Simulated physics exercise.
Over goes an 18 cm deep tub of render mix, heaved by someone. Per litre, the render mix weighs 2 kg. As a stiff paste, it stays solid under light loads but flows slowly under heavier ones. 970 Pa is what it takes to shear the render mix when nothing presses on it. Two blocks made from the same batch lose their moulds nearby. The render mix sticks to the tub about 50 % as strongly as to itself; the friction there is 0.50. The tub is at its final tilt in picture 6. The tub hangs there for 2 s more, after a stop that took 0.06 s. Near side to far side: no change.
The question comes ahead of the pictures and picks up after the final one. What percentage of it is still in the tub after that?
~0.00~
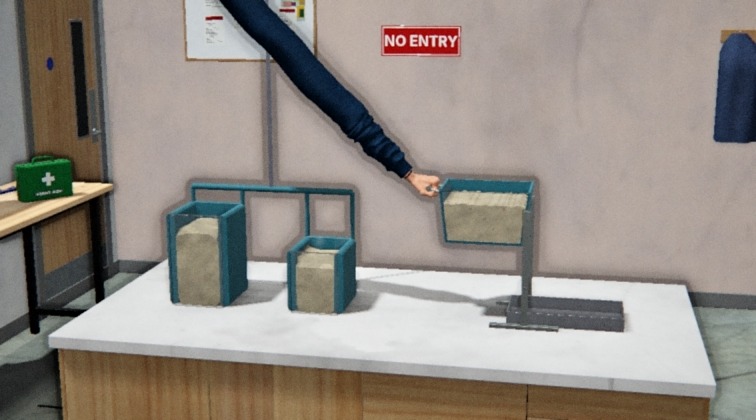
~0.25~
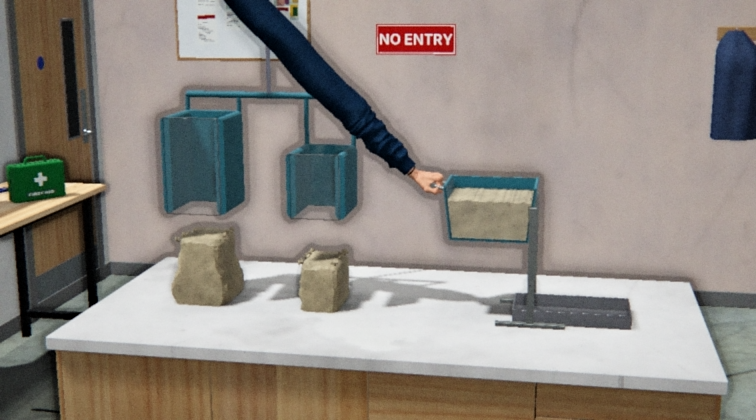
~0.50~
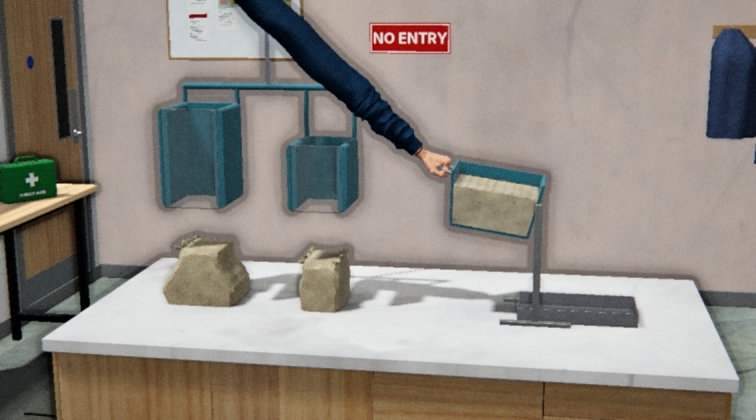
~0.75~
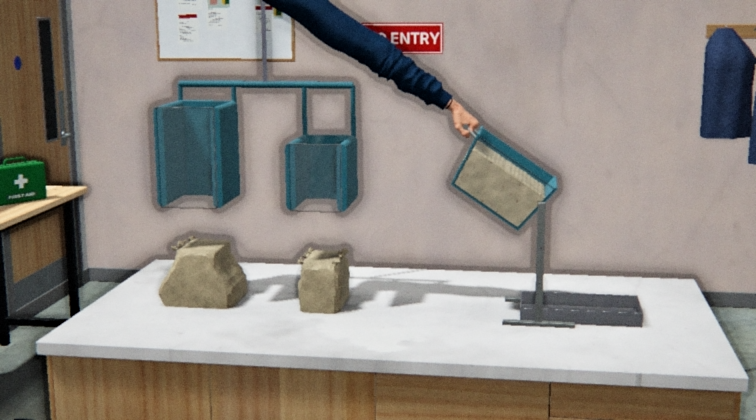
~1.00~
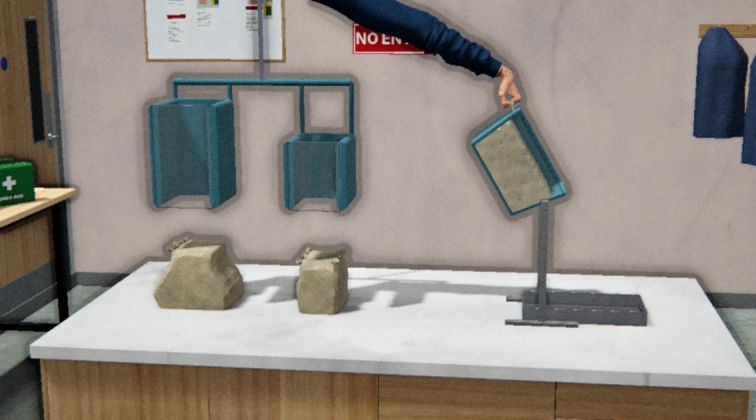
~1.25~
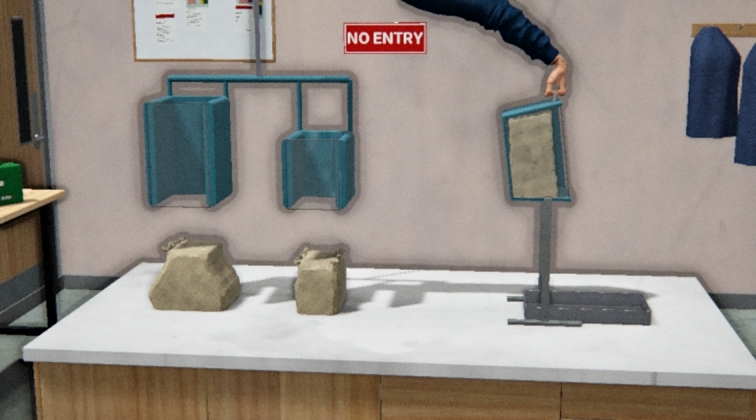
About 44 %.
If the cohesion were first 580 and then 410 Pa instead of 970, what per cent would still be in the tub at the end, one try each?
Respectively, close to 40 % and close to 40 %.
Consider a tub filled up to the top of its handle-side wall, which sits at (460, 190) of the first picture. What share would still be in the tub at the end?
In that case close to 100 %.
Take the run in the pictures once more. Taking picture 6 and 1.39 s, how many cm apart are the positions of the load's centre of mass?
Roughly 4 cm.
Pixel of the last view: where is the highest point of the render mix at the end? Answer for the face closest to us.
On the near face, the top ends up close to (536, 160).
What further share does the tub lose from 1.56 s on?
About 35 percent.
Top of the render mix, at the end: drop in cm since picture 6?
15 cm.
After 1.39 s, the tub is at 83 degrees and holds 100 %.
After 1.56 s, the tub is at 83 degrees and holds 79 %.
After 1.73 s, the tub is at 83 degrees and holds 59 %.
After 1.90 s, the tub is at 83 degrees and holds 44 %.
After 3.25 s, the tub is at 83 degrees and holds 44 %.
